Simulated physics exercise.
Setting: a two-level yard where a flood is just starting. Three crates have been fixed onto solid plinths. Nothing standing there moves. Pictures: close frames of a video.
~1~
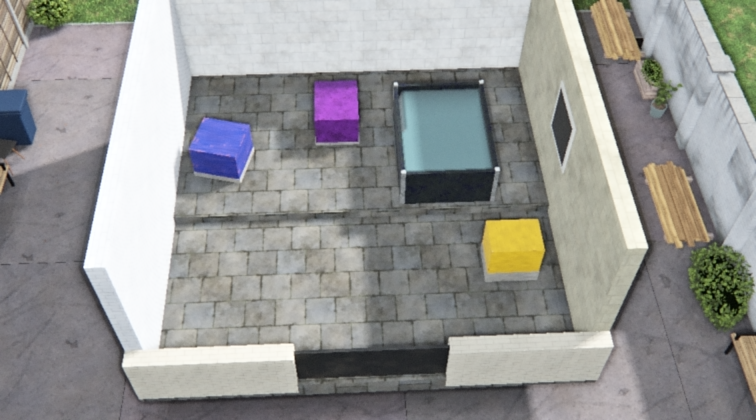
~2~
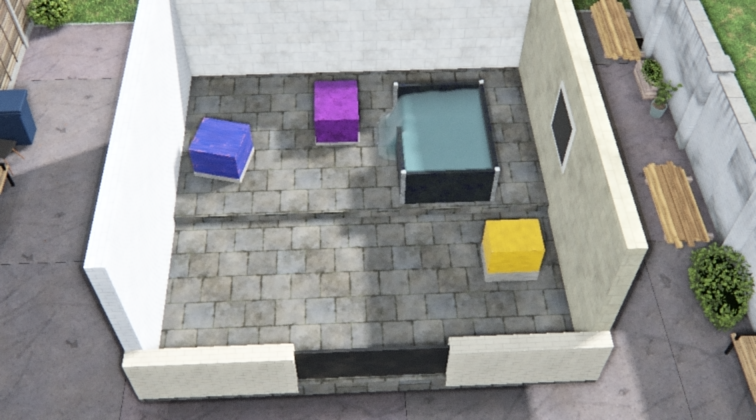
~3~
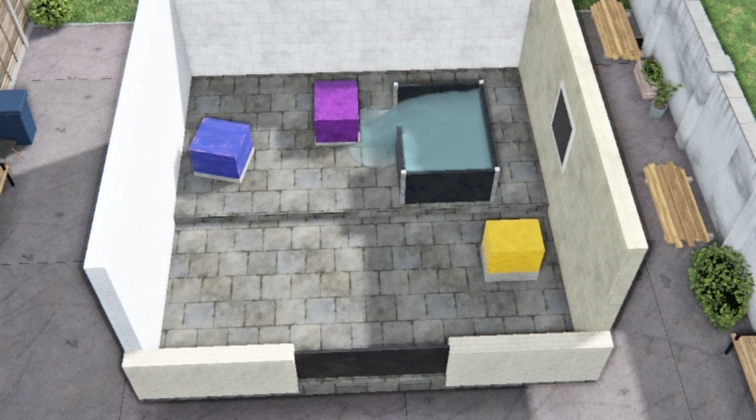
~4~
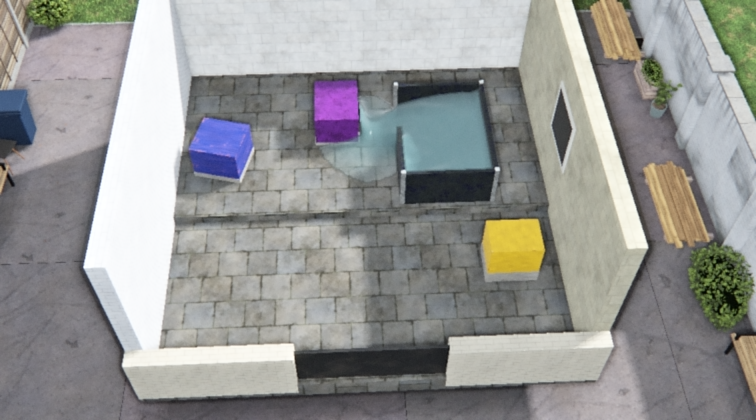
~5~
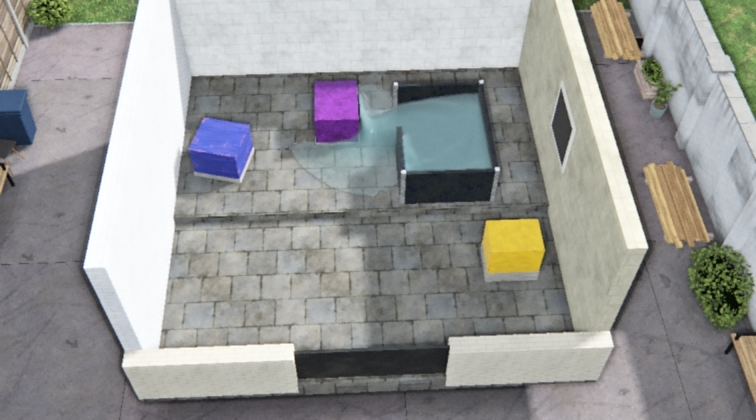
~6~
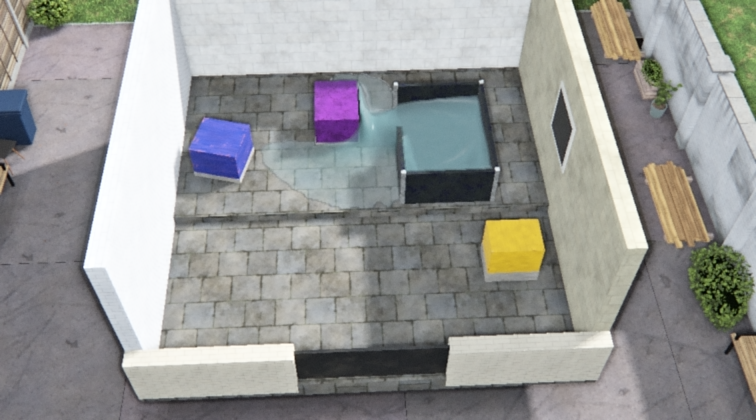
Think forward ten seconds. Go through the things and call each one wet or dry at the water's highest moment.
Called one by one: The blue crate is wet; the yellow crate is dry; the purple crate is wet.
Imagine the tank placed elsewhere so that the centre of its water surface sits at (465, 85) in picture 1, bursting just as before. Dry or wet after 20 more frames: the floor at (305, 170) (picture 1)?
Untouched.
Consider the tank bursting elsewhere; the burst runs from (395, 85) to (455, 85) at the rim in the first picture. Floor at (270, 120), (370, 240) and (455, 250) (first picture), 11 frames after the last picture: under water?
Well, the first one's sodden, the second's left untouched, and the third's left untouched.
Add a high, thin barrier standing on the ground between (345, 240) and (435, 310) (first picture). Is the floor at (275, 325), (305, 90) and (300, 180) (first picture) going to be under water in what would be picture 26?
First inundated, then inundated, then inundated.
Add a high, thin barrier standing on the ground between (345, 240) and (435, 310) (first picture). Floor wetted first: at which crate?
My answer: The purple crate.
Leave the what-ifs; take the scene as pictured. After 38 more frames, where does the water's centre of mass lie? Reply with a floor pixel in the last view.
Centre of mass: Roughly (357, 194).
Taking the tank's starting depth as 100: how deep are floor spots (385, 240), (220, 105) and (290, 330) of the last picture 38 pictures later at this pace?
About 2 per cent, then 10 per cent, then 10 per cent.
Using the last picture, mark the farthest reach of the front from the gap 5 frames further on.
I'd go with roughly (187, 206).
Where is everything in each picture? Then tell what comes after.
Still water in the water tank at (444, 129), in the first frame.
The front is at (388, 158), out from the gap at (399, 129), in the second frame.
Water pours out at (399, 129) and has run to (356, 156), in the third frame.
Water pours out at (399, 129) and has run to (324, 147), in the fourth frame.
The front is at (299, 155), out from the gap at (399, 129), in the fifth frame.
The front is at (267, 154), out from the gap at (399, 129), in the sixth frame.
A moment on, water covers 25 % of the floor; the blue crate water round its plinth, the yellow crate not reached, the purple crate water round its plinth.
Next, water covers 55 % of the floor; the blue crate water round its plinth, the yellow crate not reached, the purple crate water round its plinth.
Then, water covers 75 % of the floor; the blue crate water round its plinth, the yellow crate not reached, the purple crate water round its plinth.
Later, water covers 90 % of the floor; the blue crate water round its plinth, the yellow crate water round its plinth, the purple crate water round its plinth.
In the end, water covers 95 % of the floor; the blue crate was topped, the yellow crate stayed above the water, the purple crate was topped.
